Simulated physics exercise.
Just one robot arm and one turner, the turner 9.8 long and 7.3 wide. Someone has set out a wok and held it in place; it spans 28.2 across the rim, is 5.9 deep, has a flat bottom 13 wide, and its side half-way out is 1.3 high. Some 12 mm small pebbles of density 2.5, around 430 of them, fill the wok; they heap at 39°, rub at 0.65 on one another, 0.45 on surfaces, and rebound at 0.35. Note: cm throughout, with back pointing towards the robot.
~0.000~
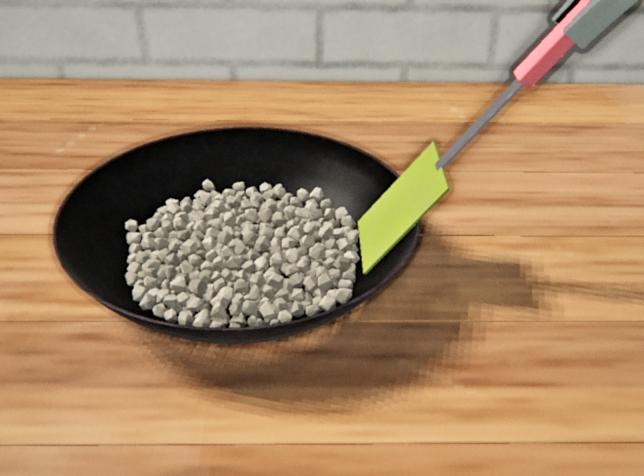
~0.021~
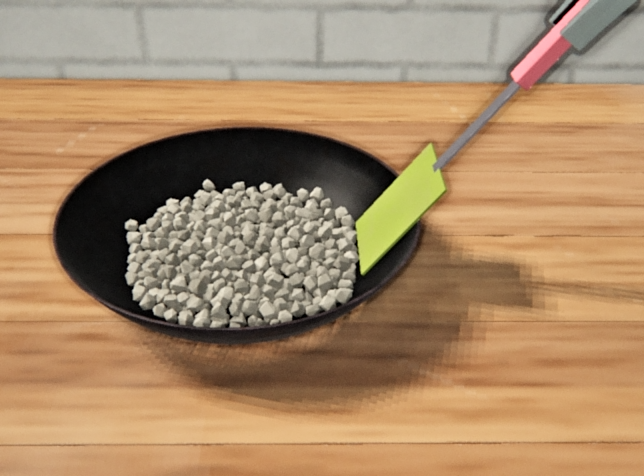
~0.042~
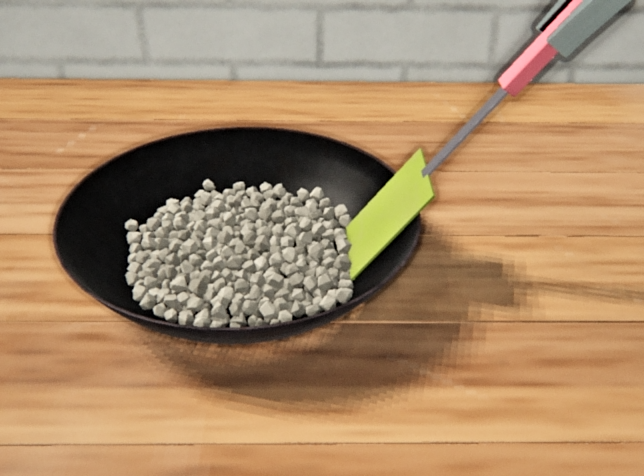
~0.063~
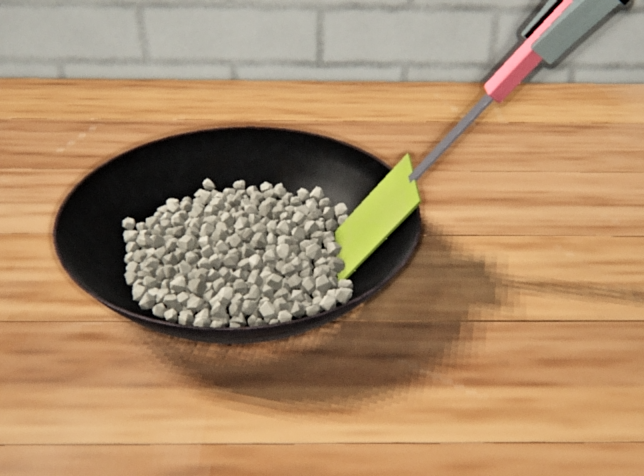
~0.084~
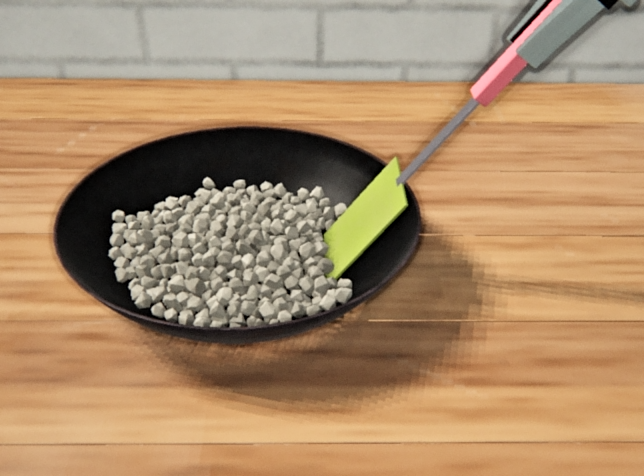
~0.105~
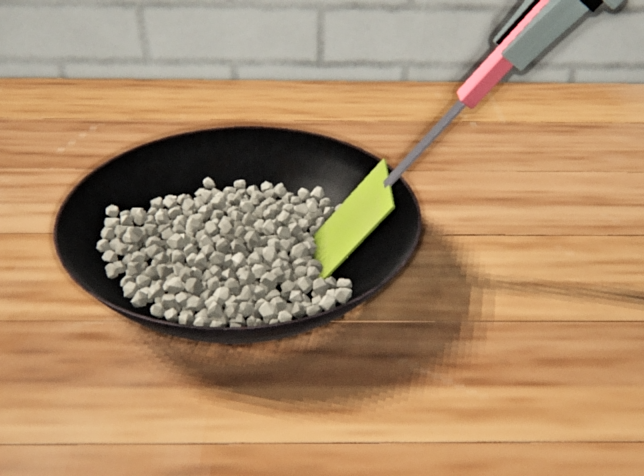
Green turner held by a robot arm pushing a heap of grey pebble-like pieces slightly leftward in a still black wok.
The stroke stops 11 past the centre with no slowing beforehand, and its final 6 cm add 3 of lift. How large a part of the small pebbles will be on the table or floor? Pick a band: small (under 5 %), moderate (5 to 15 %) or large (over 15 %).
The share is large, over 15 %.
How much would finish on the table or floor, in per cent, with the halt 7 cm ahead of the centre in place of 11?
Result: Approx. 5 %.
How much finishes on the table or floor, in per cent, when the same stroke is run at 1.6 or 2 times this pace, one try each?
Roughly 35 per cent on the first try and 40 per cent on the second.
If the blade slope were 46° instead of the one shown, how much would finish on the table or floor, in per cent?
Roughly 35 per cent.
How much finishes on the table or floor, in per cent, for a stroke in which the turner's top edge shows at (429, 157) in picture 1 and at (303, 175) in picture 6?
45 %.
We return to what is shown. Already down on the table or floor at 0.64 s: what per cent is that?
My estimate is roughly 30 %.
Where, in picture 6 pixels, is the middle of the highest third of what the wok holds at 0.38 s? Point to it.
I'd put it somewhere near (108, 221).
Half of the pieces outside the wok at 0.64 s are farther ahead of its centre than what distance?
The distance is about 20 cm.
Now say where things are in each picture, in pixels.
In the first frame, turner top edge at (441, 164), sloping 54°; upper third of the load around (249, 241), from x 130 to 355, top at y 185; 426 in the wok.
In the second frame, turner top edge at (439, 165), sloping 54°; upper third of the load around (249, 240), from x 130 to 350, top at y 185.
In the third frame, turner top edge at (427, 171), sloping 54°; upper third of the load around (249, 241), from x 130 to 345, top at y 185.
In the fourth frame, turner top edge at (414, 176), sloping 54°; upper third of the load around (242, 241), from x 130 to 345, top at y 185.
In the fifth frame, turner top edge at (402, 180), sloping 54°; upper third of the load around (231, 238), from x 115 to 345, top at y 185.
In the sixth frame, turner top edge at (389, 182), sloping 54°; upper third of the load around (217, 239), from x 105 to 345, top at y 185; 426 in the wok.
By 0.24 s, sloping 54°, highest piece 7 above the table; 426 in the wok.
By 0.38 s, sloping 54°, highest piece 9 above the table; 413 in the wok, 2 on the table or floor, 11 on the blade or in flight.
By 0.64 s, sloping 54°, highest piece 7 above the table; 299 in the wok, 120 on the table or floor, 7 on the blade or in flight.
By 1.69 s, sloping 54°, highest piece 7 above the table; 299 in the wok, 127 on the table or floor.
Final count, 299 in the wok, 127 on the table or floor. That is 30 % on the table or floor.
